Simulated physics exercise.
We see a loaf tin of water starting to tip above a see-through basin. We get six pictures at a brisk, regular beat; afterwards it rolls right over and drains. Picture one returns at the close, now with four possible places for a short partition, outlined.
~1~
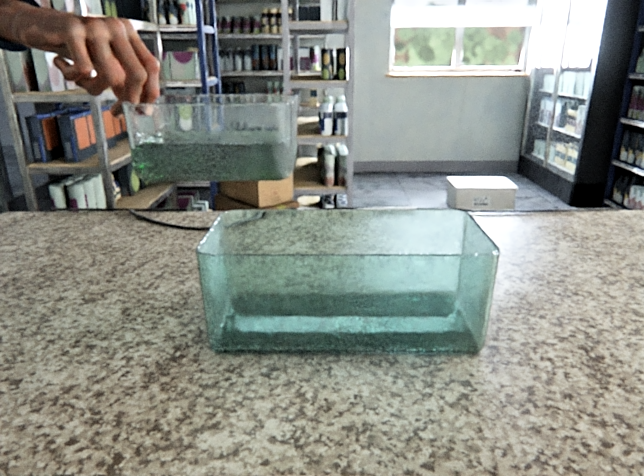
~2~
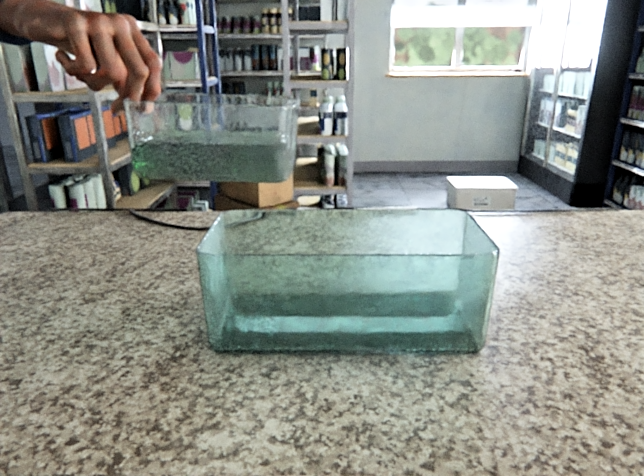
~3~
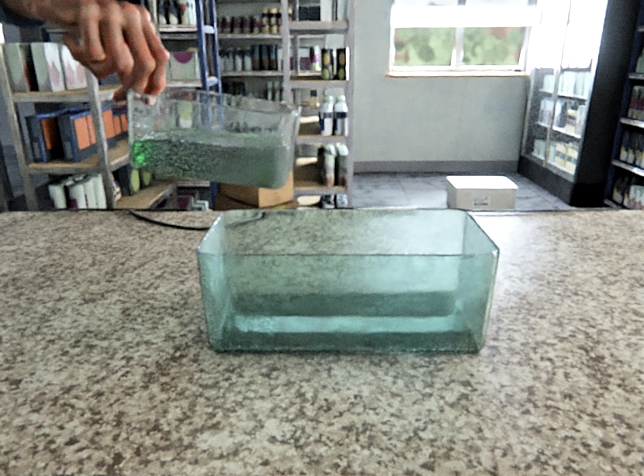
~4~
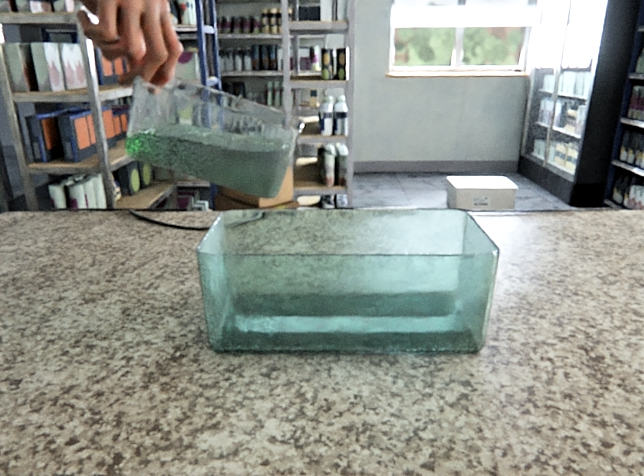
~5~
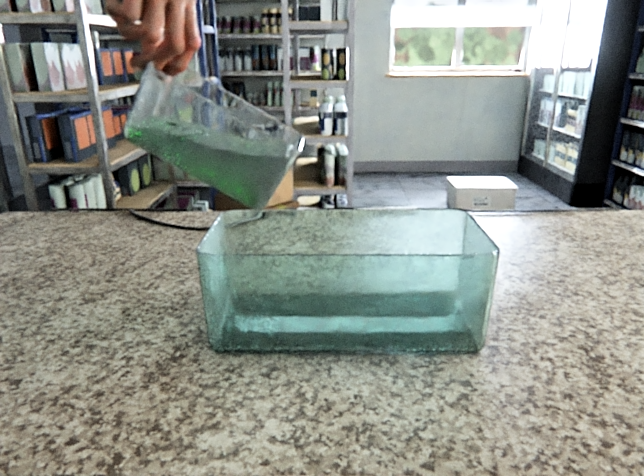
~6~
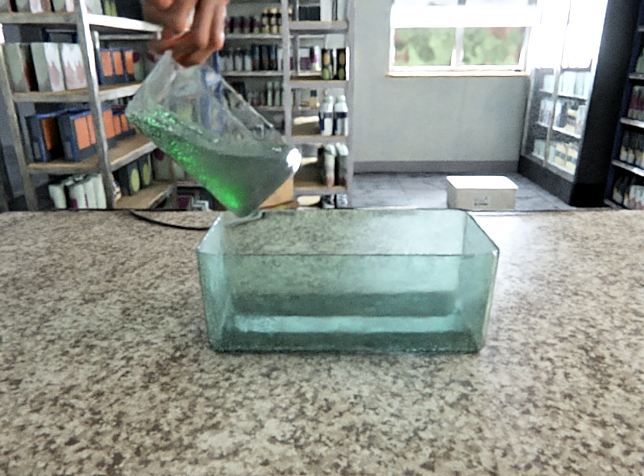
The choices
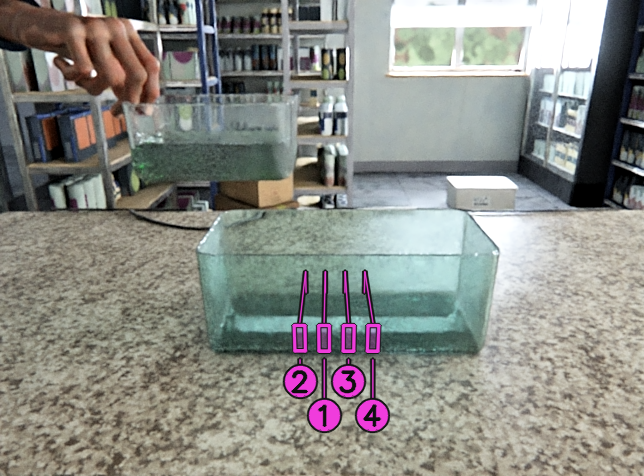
A hand tilts a clear container of water steeply rightward above a see-through basin.
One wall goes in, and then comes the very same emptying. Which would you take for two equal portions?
Choose 1.
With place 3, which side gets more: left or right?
The left one.
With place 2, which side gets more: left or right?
The right side.
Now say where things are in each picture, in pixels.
In the first frame, upright, lip at (292, 98); basin from (210, 348) to (484, 348); nothing has left yet.
In the second frame, tipped about 2°, lip at (293, 101); nothing has left yet.
In the third frame, tipped about 8°, lip at (297, 110); nothing has left yet.
In the fourth frame, tipped about 18°, lip at (300, 124); nothing has left yet.
In the fifth frame, tipped about 30°, lip at (300, 142); nothing has left yet.
In the sixth frame, tipped about 44°, lip at (297, 161); water is over the lip, down to (297, 161).
In magenta, 1 at (324, 359); 2 at (300, 359); 3 at (348, 359); 4 at (372, 359).
For place 1, about 52 % ends left of the wall and 46 % right of it.
For place 2, about 30 % ends left of the wall and 69 % right of it.
For place 3, about 76 % ends left of the wall and 18 % right of it; 5 % is lost outside.
For place 4, about 72 % ends left of the wall and 21 % right of it; 6 % is lost outside.
